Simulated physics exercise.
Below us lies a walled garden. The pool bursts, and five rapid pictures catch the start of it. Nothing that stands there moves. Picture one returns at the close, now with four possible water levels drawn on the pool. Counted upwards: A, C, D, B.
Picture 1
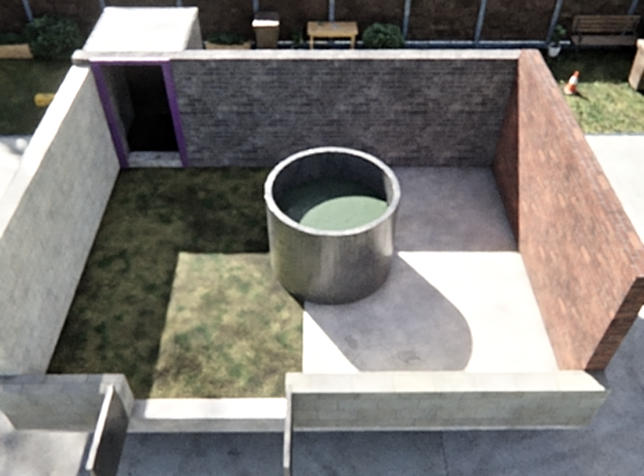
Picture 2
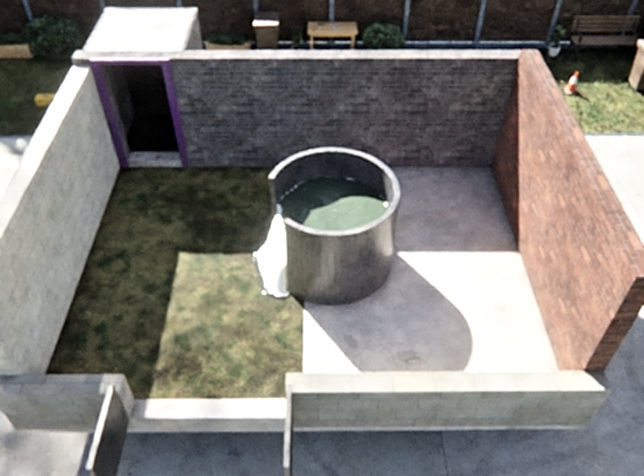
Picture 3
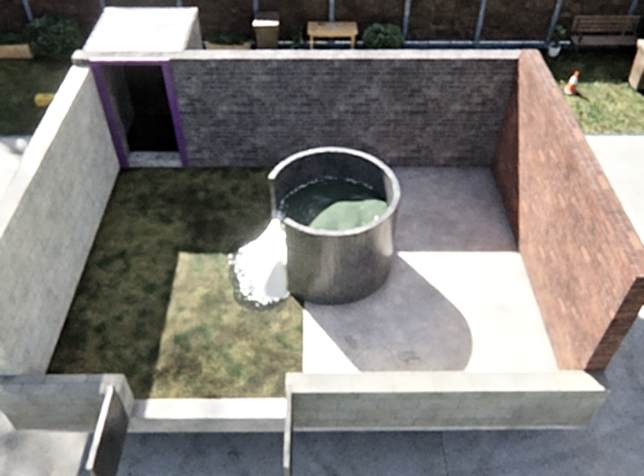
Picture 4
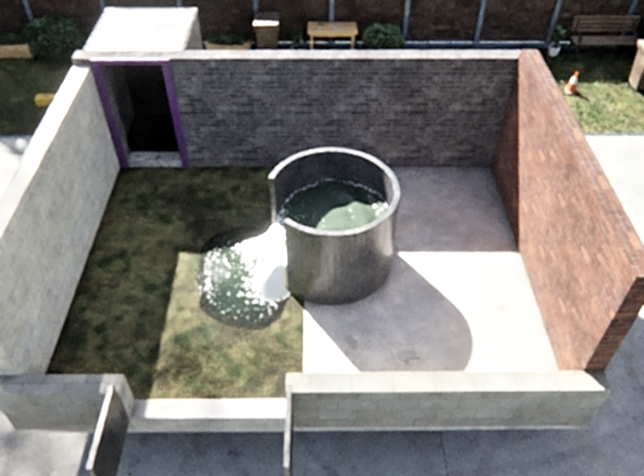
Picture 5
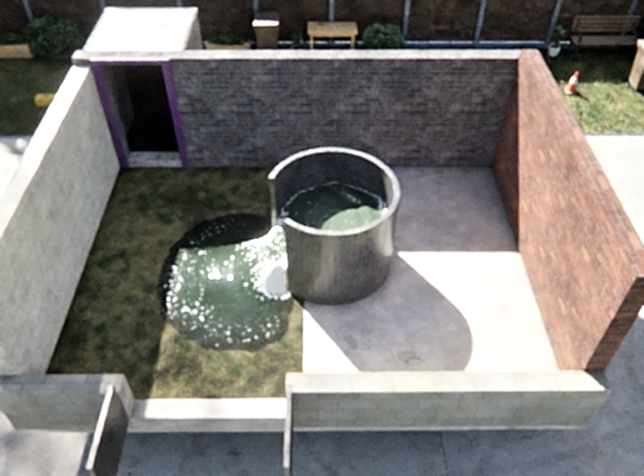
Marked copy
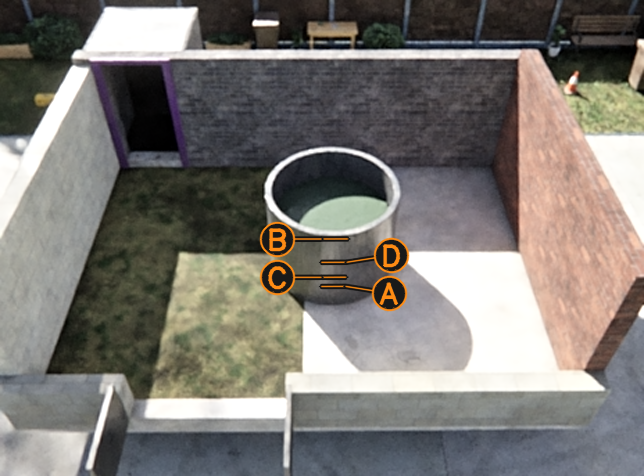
In a walled garden, water pours from a round pool's left side and spreads across grass.
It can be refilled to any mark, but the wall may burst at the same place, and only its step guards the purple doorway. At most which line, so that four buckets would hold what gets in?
The limit is D.
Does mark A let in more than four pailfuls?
No.
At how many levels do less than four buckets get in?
Three of the four.
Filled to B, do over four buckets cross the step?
Yes, it does.
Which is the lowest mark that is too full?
That is mark B.
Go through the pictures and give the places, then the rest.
Water in the pool at rest, its middle at (332, 214); foot of the purple doorway at (156, 167); open gate at (205, 371).
Water covers 1 % of the ground and shows as far out as (283, 293).
Water covers 3 % of the ground and shows as far out as (241, 243).
Water covers 6 % of the ground and shows as far out as (210, 308).
Water covers 13 % of the ground and shows as far out as (166, 305).
On the marked copy, A at (333, 286); B at (334, 238); C at (333, 277); D at (334, 262); from the bottom up A, C, D, B.
For mark A, nothing gets over.
For mark B, about 8 bucketfuls get in.
For mark C, nothing gets over.
For mark D, a splash gets over, under a bucket.
